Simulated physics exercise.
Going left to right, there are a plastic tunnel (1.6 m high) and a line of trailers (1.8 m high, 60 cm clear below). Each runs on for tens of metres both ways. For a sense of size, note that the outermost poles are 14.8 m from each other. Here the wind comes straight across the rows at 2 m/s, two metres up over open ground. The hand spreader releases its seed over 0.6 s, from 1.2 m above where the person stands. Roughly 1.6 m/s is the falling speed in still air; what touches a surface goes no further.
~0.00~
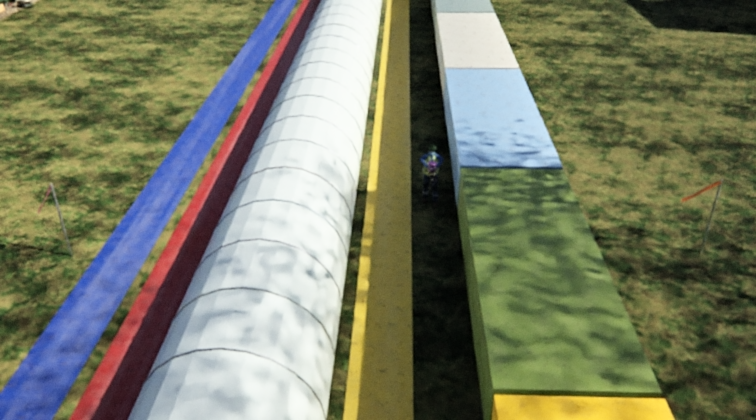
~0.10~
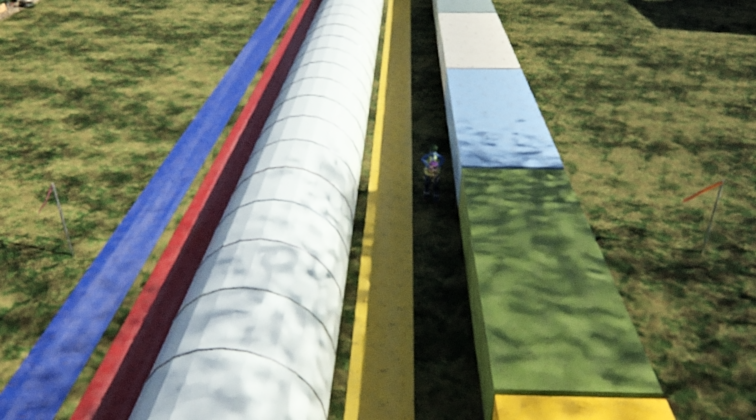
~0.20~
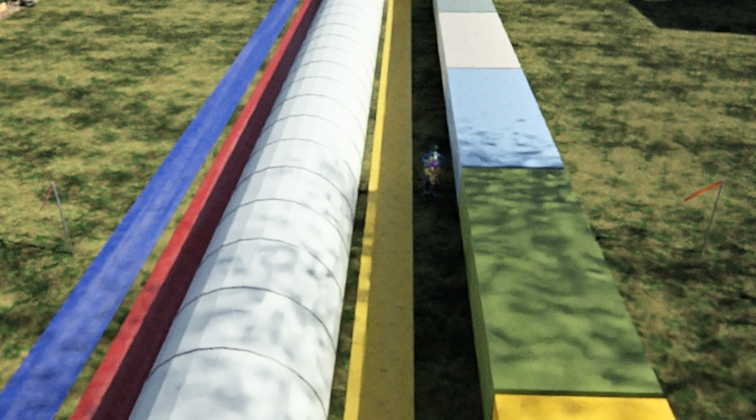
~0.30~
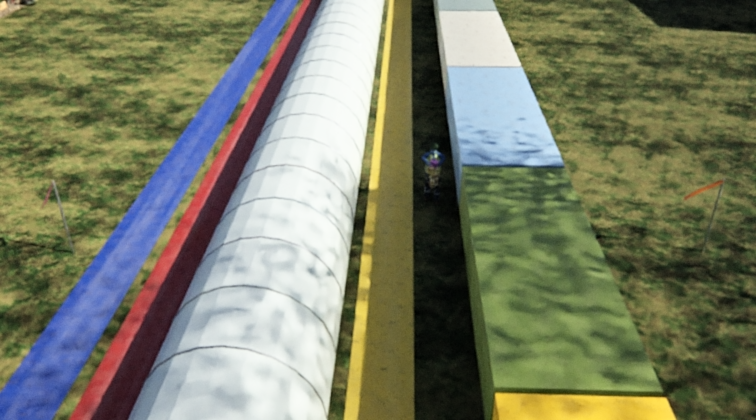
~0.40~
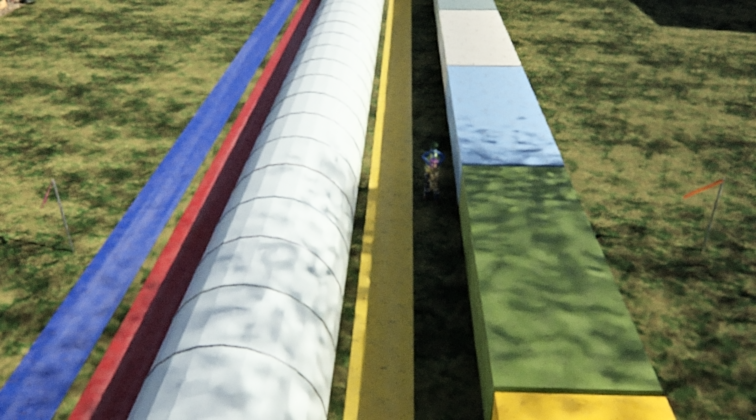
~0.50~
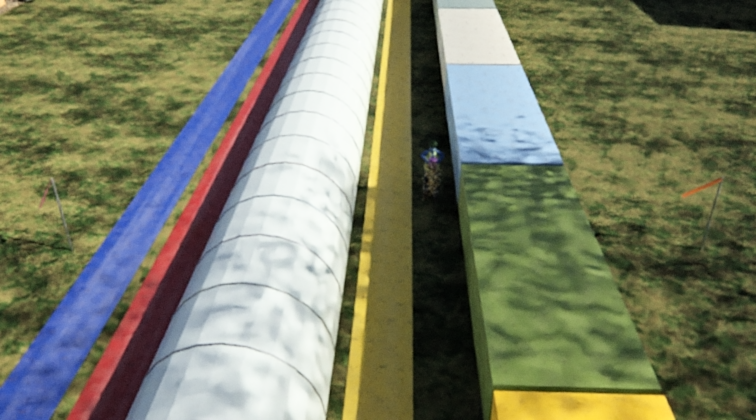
A long white plastic tunnel runs away up the left of a patchy grass field, seen from high above and looking along its length. Blue and red strips lie to its left, a yellow one to its right, then a small figure in a dark gap beside a row of blocks in yellow, green, blue and white. The small ribbons on thin poles at either side stir slightly, and the camera barely shifts.
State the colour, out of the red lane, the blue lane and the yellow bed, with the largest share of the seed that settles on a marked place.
The colour is yellow.
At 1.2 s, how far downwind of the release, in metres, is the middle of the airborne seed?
0.0 metres.
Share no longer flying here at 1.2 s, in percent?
It comes to around 55 per cent.
After 1.2 s, 46 % is in the air or yet to come; 0 % lies on the red lane, 7 % on the yellow bed and 0 % on the blue lane; the middle of what still flies is 0.3 m above the low ground, near (424, 200).
After 2.0 s, 2 % is in the air or yet to come; 0 % lies on the red lane, 25 % on the yellow bed and 0 % on the blue lane.
After 3.5 s, 0 % is in the air or yet to come; 0 % lies on the red lane, 27 % on the yellow bed and 0 % on the blue lane.
After 8.0 s, 0 % is in the air or yet to come; 0 % lies on the red lane, 27 % on the yellow bed and 0 % on the blue lane.
After 45.0 s, 0 % is in the air or yet to come; 0 % lies on the red lane, 27 % on the yellow bed and 0 % on the blue lane.
